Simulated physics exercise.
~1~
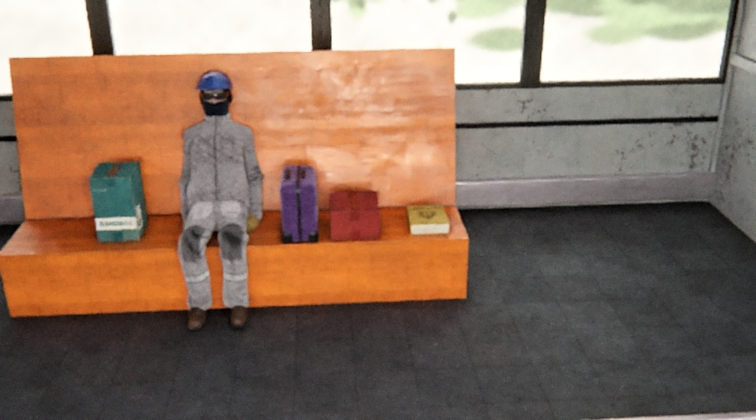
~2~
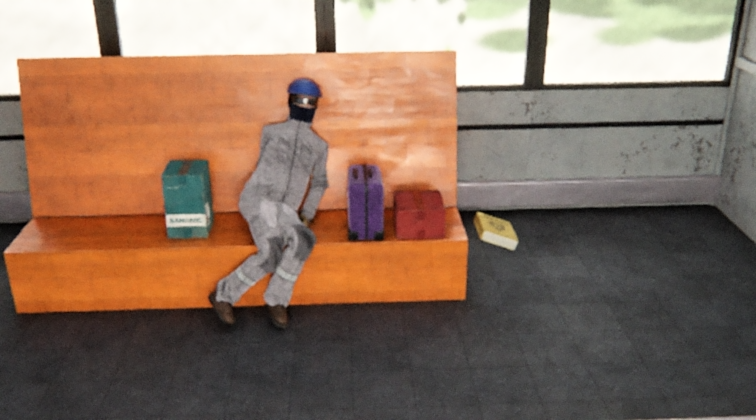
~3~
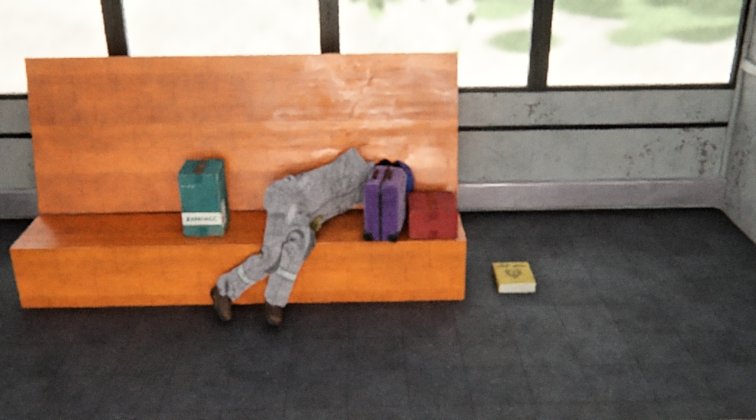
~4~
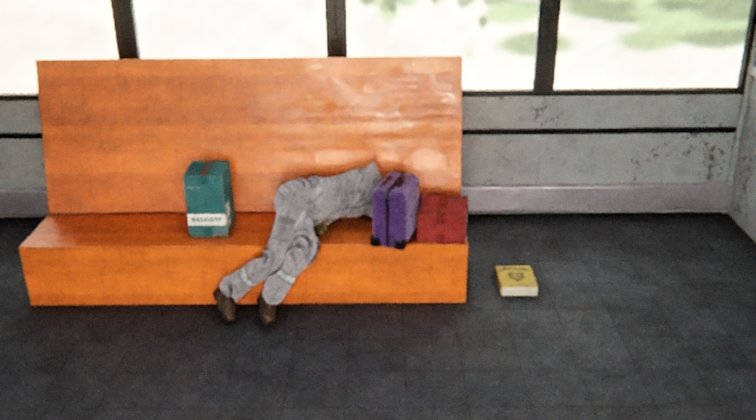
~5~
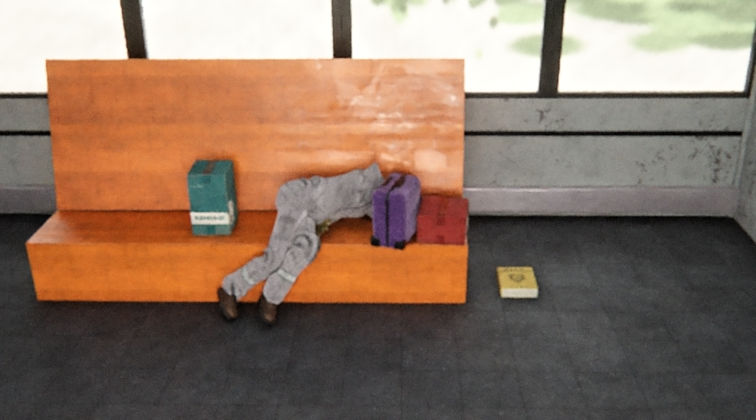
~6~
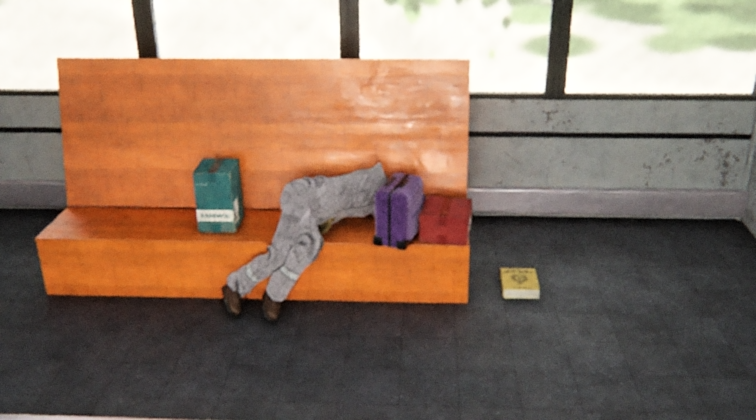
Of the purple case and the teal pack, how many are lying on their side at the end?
None of them are. The purple case and the teal pack both slide to the right but are still upright on the bench at the end.
